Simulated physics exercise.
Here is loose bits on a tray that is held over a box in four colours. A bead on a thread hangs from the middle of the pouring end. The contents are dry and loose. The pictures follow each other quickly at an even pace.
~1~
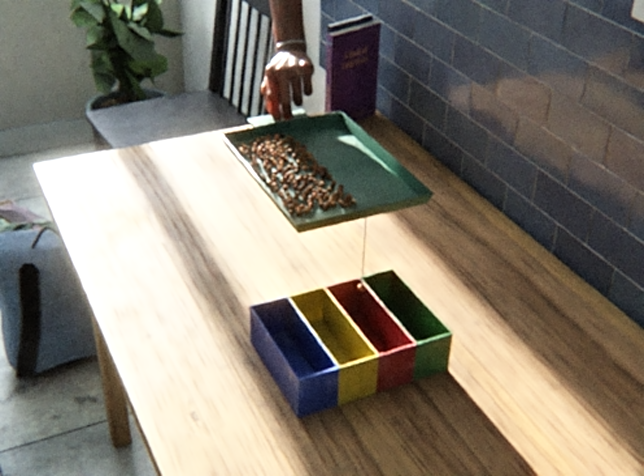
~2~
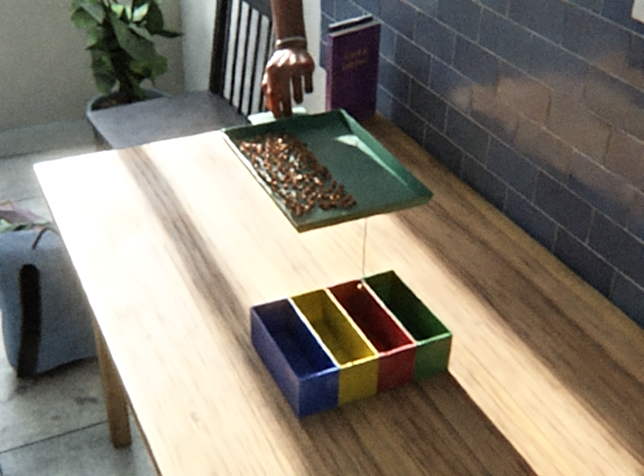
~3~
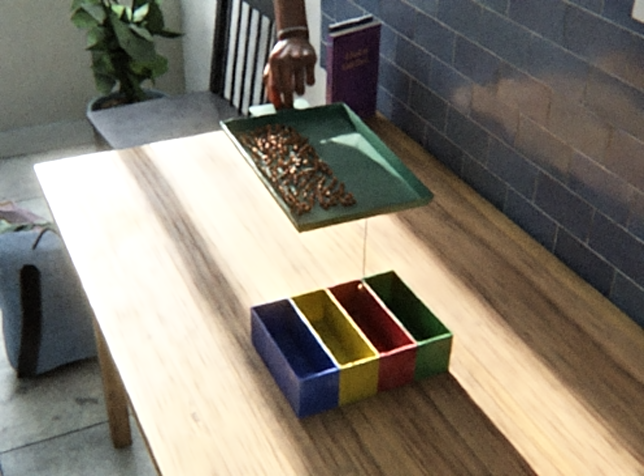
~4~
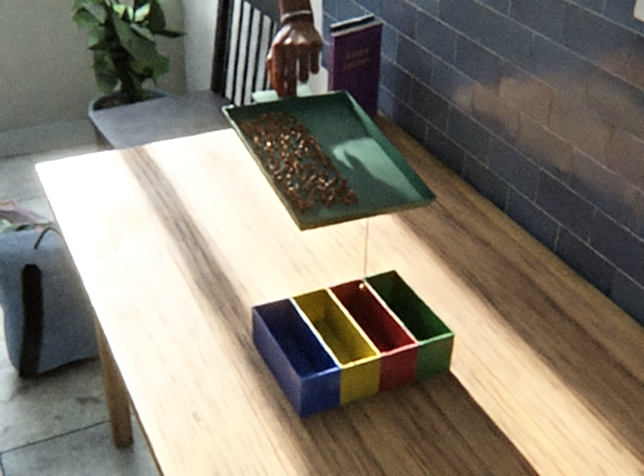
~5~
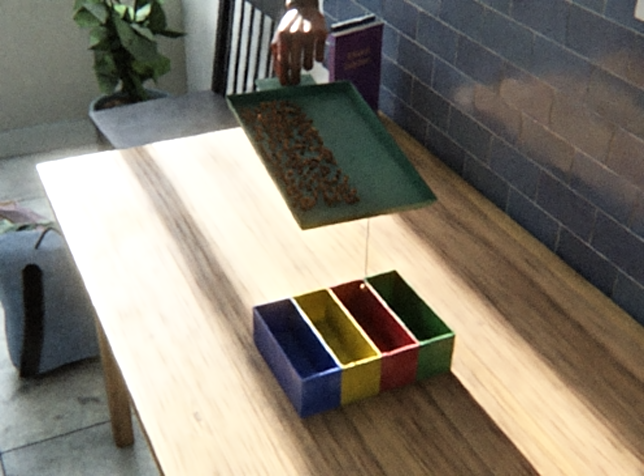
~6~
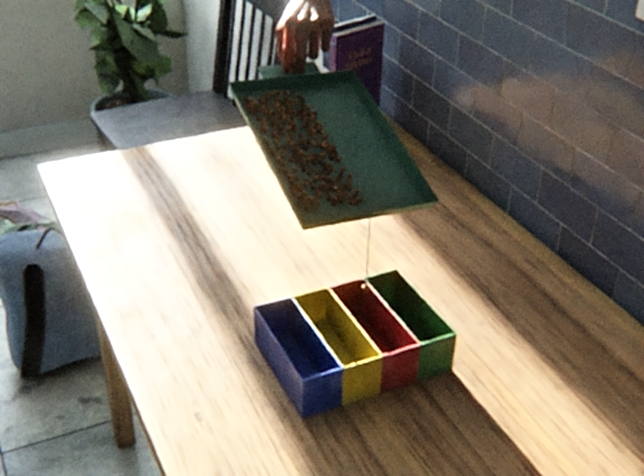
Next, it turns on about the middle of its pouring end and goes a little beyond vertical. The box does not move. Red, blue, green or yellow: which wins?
Fullest: The green cell.
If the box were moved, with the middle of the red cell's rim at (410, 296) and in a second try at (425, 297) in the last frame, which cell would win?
At the first place the red one, at the second red.
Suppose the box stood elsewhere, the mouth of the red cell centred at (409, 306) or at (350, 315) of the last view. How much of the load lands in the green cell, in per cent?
The first gives 30 %, the second 30 %.
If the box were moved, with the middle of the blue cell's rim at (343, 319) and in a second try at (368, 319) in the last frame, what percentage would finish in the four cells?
Roughly 100 per cent, and 100 per cent.
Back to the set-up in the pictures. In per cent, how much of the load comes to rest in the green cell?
About 40 per cent.
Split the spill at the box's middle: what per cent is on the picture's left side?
About 0 per cent.
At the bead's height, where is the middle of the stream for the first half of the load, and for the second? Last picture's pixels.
At about (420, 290), then at (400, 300).
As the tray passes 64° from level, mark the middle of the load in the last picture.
Near (385, 214).
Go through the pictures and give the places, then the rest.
The first frame shows corners of the pouring end at (299, 222) and (428, 192), level; middle of the load at (297, 172), cereal balls; bead on its thread at (362, 288); blue cell at (318, 389); yellow cell at (358, 377); red cell at (396, 365); green cell at (433, 353).
The second frame shows corners of the pouring end at (299, 222) and (428, 193), level; middle of the load at (297, 170).
The third frame shows corners of the pouring end at (300, 222) and (429, 194), tipped barely, lowest at the right corner; middle of the load at (298, 166).
The fourth frame shows corners of the pouring end at (302, 221) and (431, 195), tipped a little, lowest at the right corner; middle of the load at (300, 159).
The fifth frame shows corners of the pouring end at (304, 221) and (432, 197), tipped a little, lowest at the right corner; middle of the load at (302, 152).
The sixth frame shows corners of the pouring end at (306, 221) and (434, 198), tipped clearly, lowest at the right corner; middle of the load at (306, 147); blue cell at (322, 389); yellow cell at (362, 377); red cell at (400, 365); green cell at (437, 354).
Soon, tray tipped steeply; most on the tray; a stray few in the green cell; a stray few in the red cell; about a quarter falling or outside the box.
A while on, tray tipped past a quarter turn; a small part on the tray; about a quarter in the green cell; about a quarter in the red cell; a small part in the yellow cell; about half falling or outside the box.
Towards the end, tray tipped past a quarter turn; about a third in the green cell; about a quarter in the red cell; a small part in the yellow cell; about a third falling or outside the box.
Finally, tray tipped past a quarter turn; about a third in the green cell; about a quarter in the red cell; a small part in the yellow cell; none in the blue cell; about a third outside the box.
